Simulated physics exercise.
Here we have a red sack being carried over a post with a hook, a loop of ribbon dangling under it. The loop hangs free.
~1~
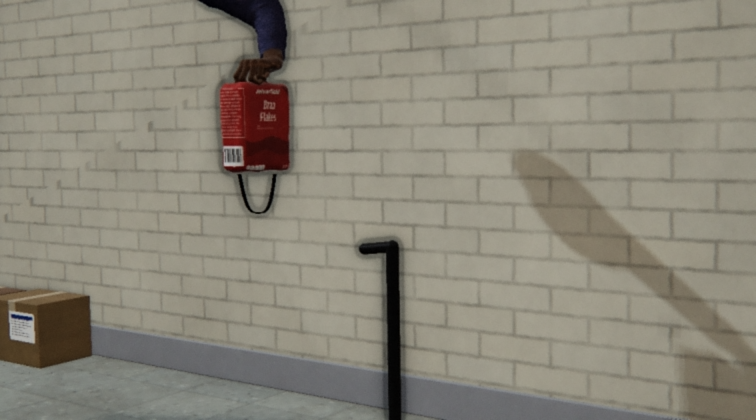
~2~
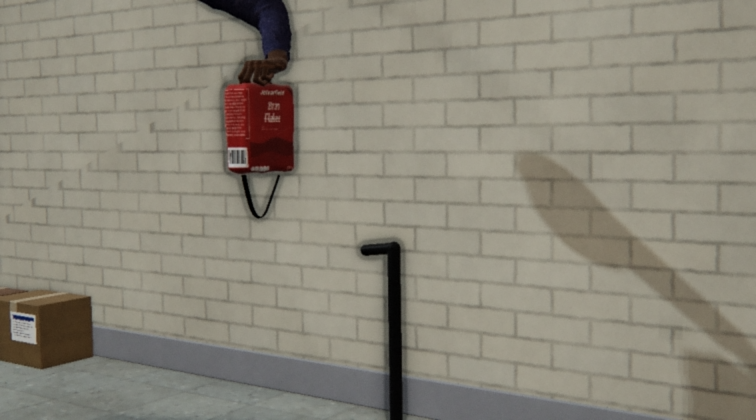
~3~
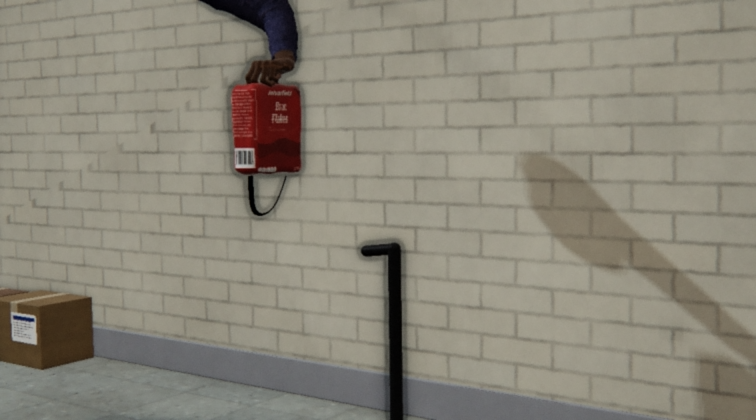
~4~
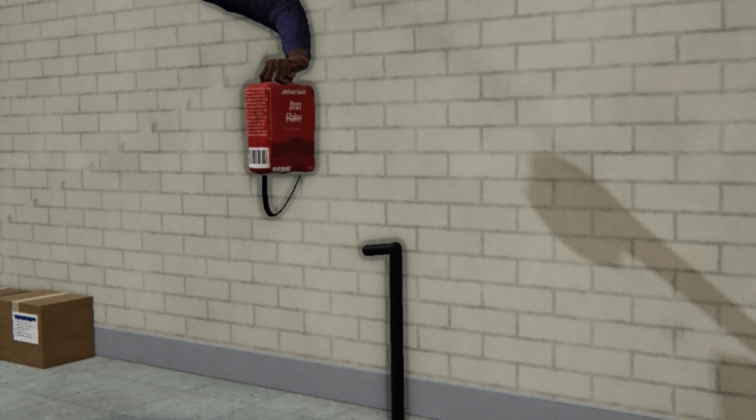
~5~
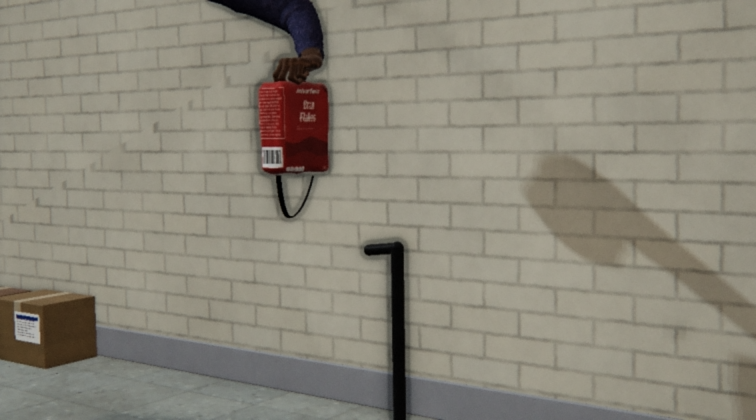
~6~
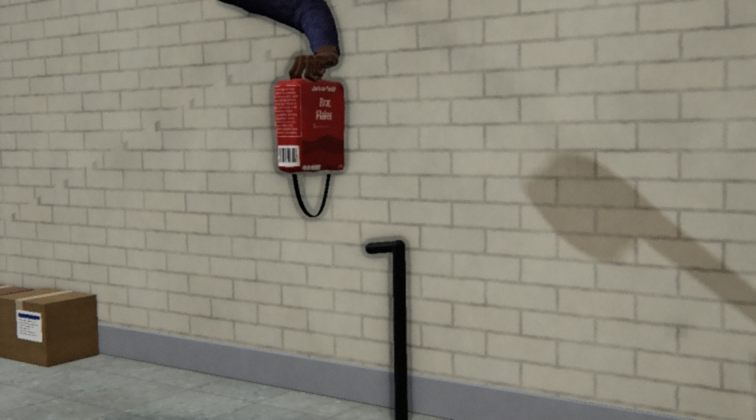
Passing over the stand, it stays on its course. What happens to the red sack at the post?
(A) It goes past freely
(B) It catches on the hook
(A) It goes past freely.
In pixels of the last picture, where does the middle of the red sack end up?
Resting spot: Roughly (526, 122).
Then, 0.36 s after the last picture, sack nearing the post near (356, 125).
Then, 0.88 s after the last picture, sack past the post near (428, 124).
Then, 1.44 s after the last picture, sack past the post near (514, 122).
At rest, sack past the post near (526, 122). The red sack passes clear.
